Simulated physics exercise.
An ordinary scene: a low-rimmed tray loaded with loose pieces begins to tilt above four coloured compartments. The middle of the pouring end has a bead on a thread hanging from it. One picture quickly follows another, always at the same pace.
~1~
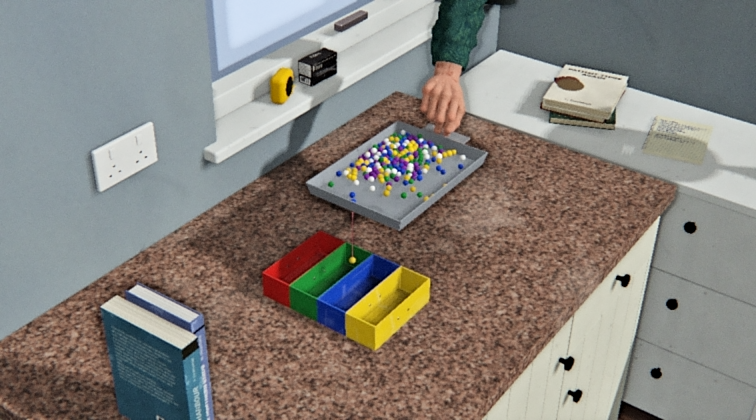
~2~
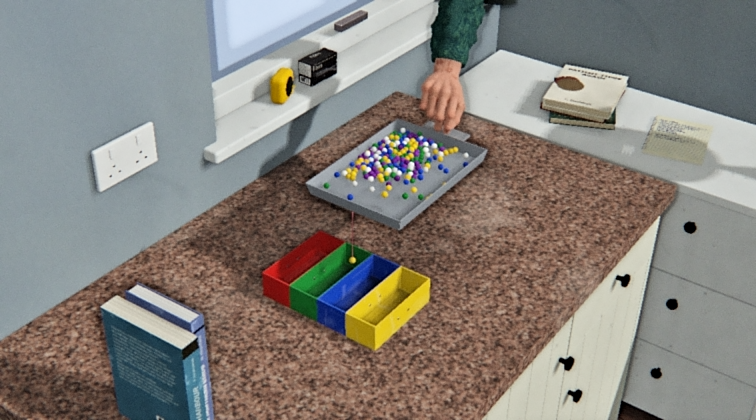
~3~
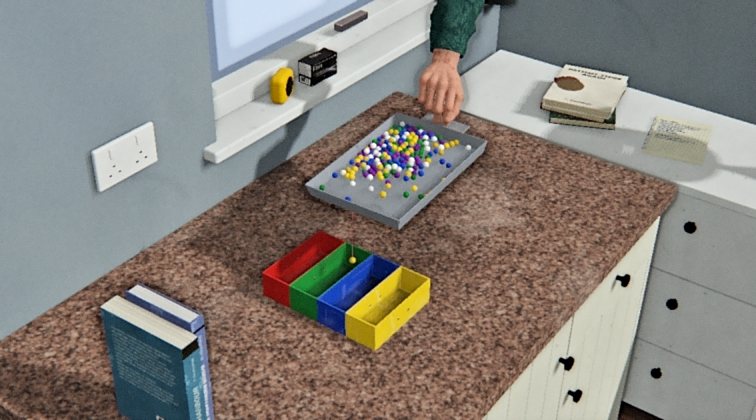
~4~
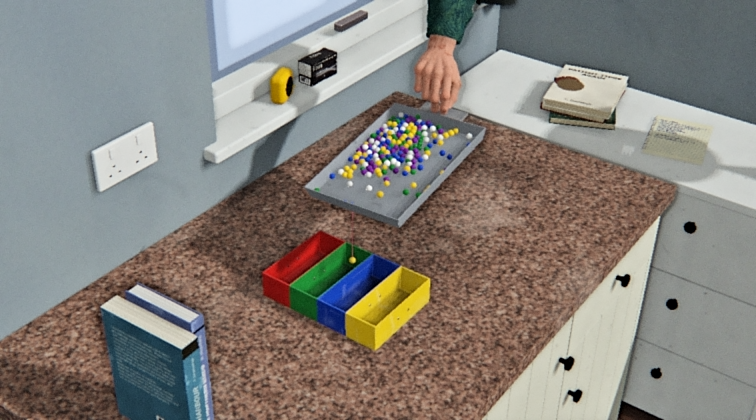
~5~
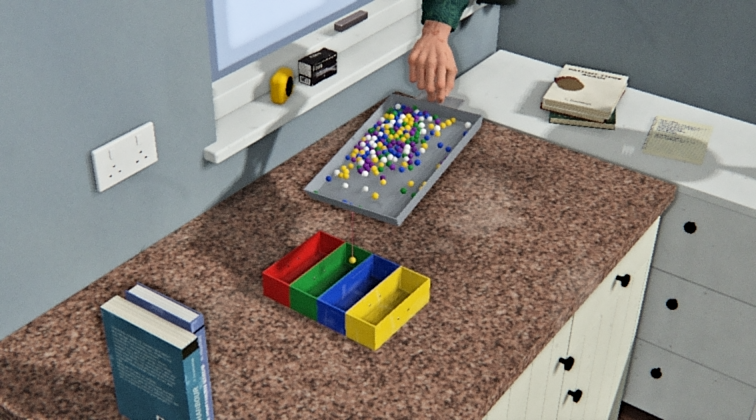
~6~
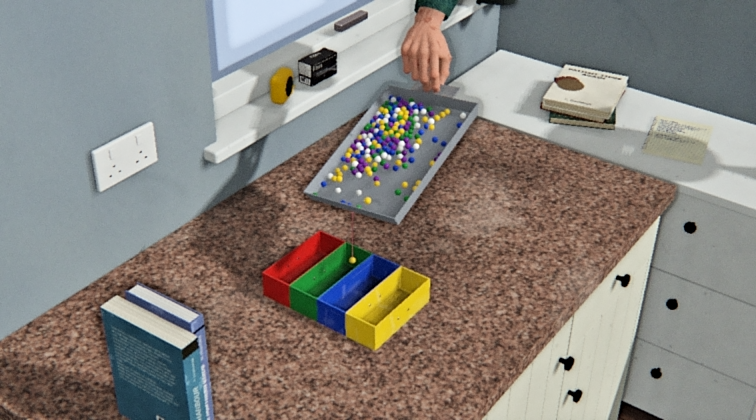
The video shows a hand gripping the far end of a gray tray of multicoloured beads behind red, green, blue and yellow compartments, gradually raising that end and tilting the tray toward its left corner as the beads shift slightly.
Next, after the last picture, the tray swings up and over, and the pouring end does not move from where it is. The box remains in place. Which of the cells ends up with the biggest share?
Red.
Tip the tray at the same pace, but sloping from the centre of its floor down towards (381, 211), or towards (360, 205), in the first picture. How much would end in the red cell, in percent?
0 % and 20 %.
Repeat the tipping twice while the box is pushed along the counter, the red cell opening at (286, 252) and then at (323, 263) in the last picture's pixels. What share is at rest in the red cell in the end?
Trial 1 40%, trial 2 30%.
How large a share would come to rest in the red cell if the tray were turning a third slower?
Share: Around 70%.
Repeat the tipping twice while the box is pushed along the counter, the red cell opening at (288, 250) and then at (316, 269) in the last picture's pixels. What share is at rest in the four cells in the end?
You'd see around 90 per cent and then around 40 per cent.
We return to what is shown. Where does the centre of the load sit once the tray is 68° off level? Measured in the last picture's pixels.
Centre estimate: (317, 206).
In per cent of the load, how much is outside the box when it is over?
Close to 20 percent, I reckon.
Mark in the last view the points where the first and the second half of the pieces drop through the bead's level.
I'd say around (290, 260) at first, then around (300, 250).
Soon, tray tipped steeply; about two thirds on the tray; a small part in the red cell; a stray few in the green cell; about a quarter falling or outside the box.
A while on, tray tipped past a quarter turn; a stray few on the tray; about half in the red cell; about a quarter in the green cell; a stray few in the blue cell; about a quarter falling or outside the box.
Towards the end, tray tipped past a quarter turn; about two thirds in the red cell; about a quarter in the green cell; a stray few in the blue cell; about a quarter falling or outside the box.
Finally, tray tipped past a quarter turn; about two thirds in the red cell; about a quarter in the green cell; a stray few in the blue cell; none in the yellow cell; about a quarter outside the box.
